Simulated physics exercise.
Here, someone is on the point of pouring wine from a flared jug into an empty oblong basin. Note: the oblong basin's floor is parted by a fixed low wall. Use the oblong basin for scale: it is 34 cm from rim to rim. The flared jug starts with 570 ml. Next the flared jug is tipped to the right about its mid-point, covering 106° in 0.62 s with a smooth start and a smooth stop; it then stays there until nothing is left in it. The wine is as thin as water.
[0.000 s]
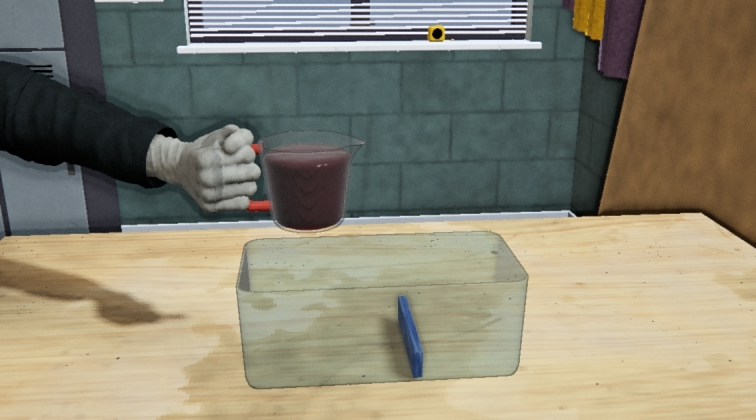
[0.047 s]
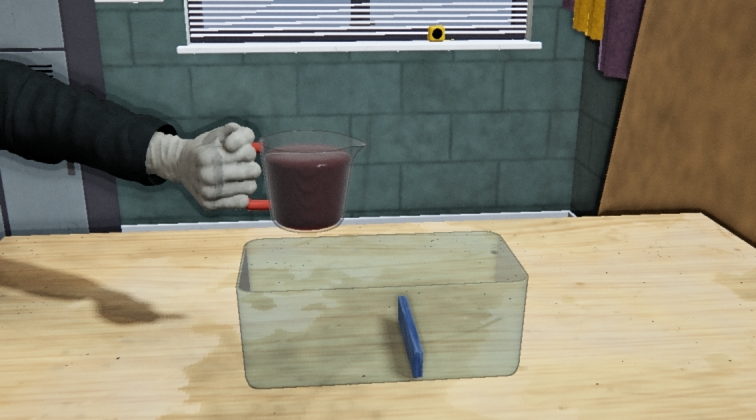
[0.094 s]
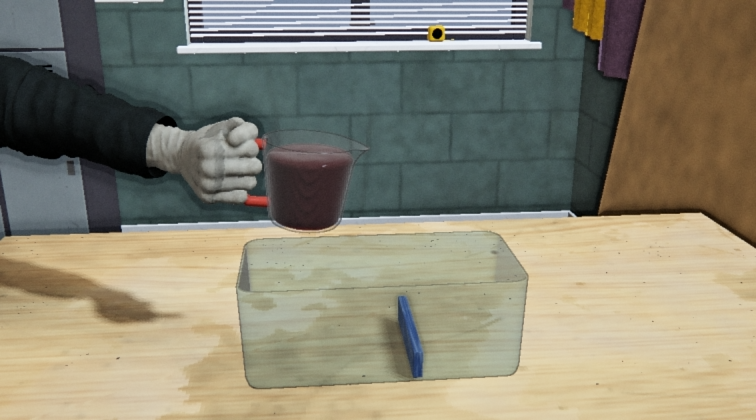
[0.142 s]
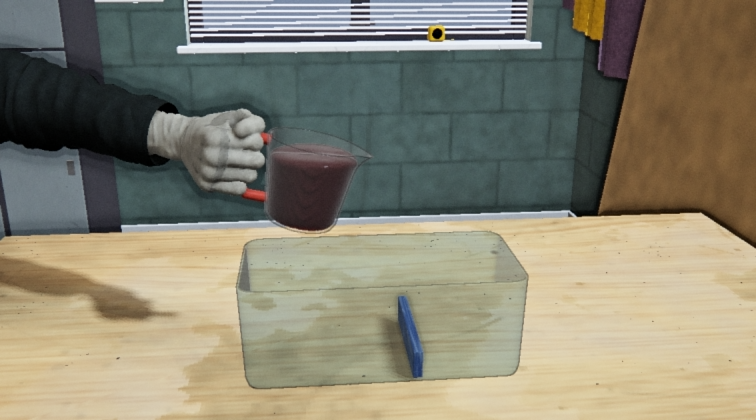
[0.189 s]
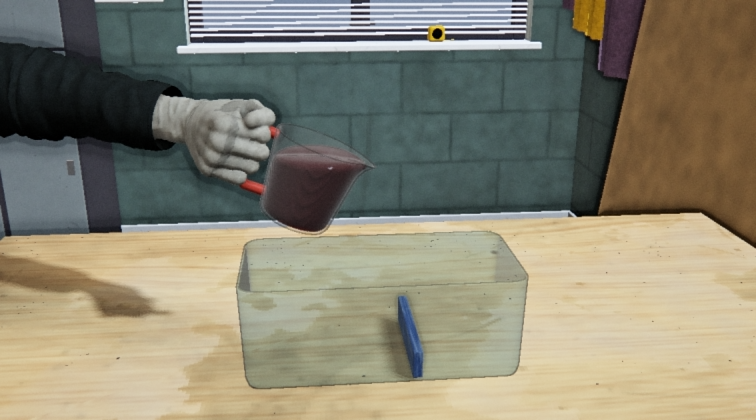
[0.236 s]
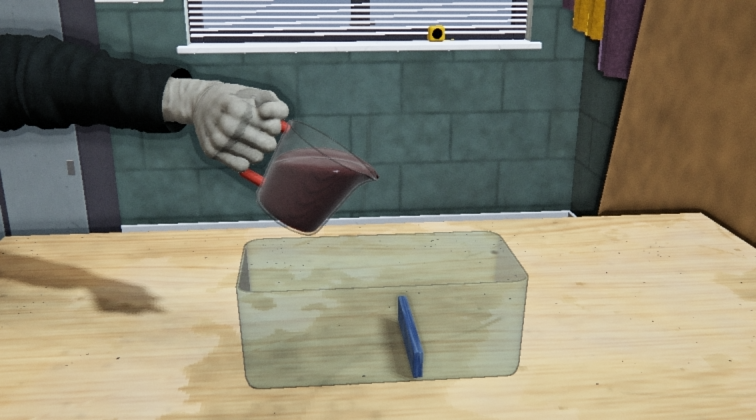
To begin with, a gloved hand holds a clear jug of dark red liquid upright by its red handle above an empty see-through basin on a wooden table. The hand then tilts the jug to the right, slowly at first and then further, and the liquid shifts up to the spout.
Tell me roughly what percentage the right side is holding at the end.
At the end it holds about 35 per cent.
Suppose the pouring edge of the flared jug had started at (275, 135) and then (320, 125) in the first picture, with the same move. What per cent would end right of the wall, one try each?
Near 10 in a hundred on the first go and near 10 in a hundred on the second.
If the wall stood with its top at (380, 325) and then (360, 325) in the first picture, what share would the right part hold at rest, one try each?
Some 85 in a hundred, then some 95 in a hundred.
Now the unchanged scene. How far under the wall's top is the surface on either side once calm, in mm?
Left roughly 24 mm; right roughly 26 mm.
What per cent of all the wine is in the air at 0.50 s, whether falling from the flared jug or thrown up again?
At that moment, about 22 percent.
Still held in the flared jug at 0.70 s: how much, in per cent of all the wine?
Near 6 percent, more or less.
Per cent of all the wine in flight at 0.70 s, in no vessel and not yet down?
Airborne share: Near 4 %.
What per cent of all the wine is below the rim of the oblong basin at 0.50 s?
I'd put it near 36 percent.
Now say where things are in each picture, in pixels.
The first picture shows tilt 0°; pouring edge (366, 141); surface from (264, 153) to (351, 151); the oblong basin's rim runs from (241, 266) to (513, 255); the wall's top is at (410, 323).
The second picture shows tilt 2°; pouring edge (367, 143); surface from (265, 153) to (352, 152).
The third picture shows tilt 6°; pouring edge (370, 147); surface from (266, 152) to (354, 154).
The fourth picture shows tilt 13°; pouring edge (374, 155); surface from (270, 151) to (358, 157).
The fifth picture shows tilt 23°; pouring edge (377, 166); surface from (273, 156) to (366, 158).
The sixth picture shows tilt 34°; pouring edge (378, 179); surface from (270, 163) to (372, 168); 2 per cent is over the edge.
Then, 0.50 s in, the tilt is 97° and 42 per cent is still to pour, 14 is left of the wall and 22 right of it.
Then, 0.70 s in, the tilt is 106° and 6 per cent is still to pour, 55 is left of the wall and 35 right of it.
Then, 0.90 s in, the tilt is 106° and 0 per cent is still to pour, 64 is left of the wall and 34 right of it.
Then, 1.12 s in, the tilt is 106° and 0 per cent is still to pour, 64 is left of the wall and 35 right of it.
Finally, 64 per cent lies left of the wall, 35 right of it and 1 outside.
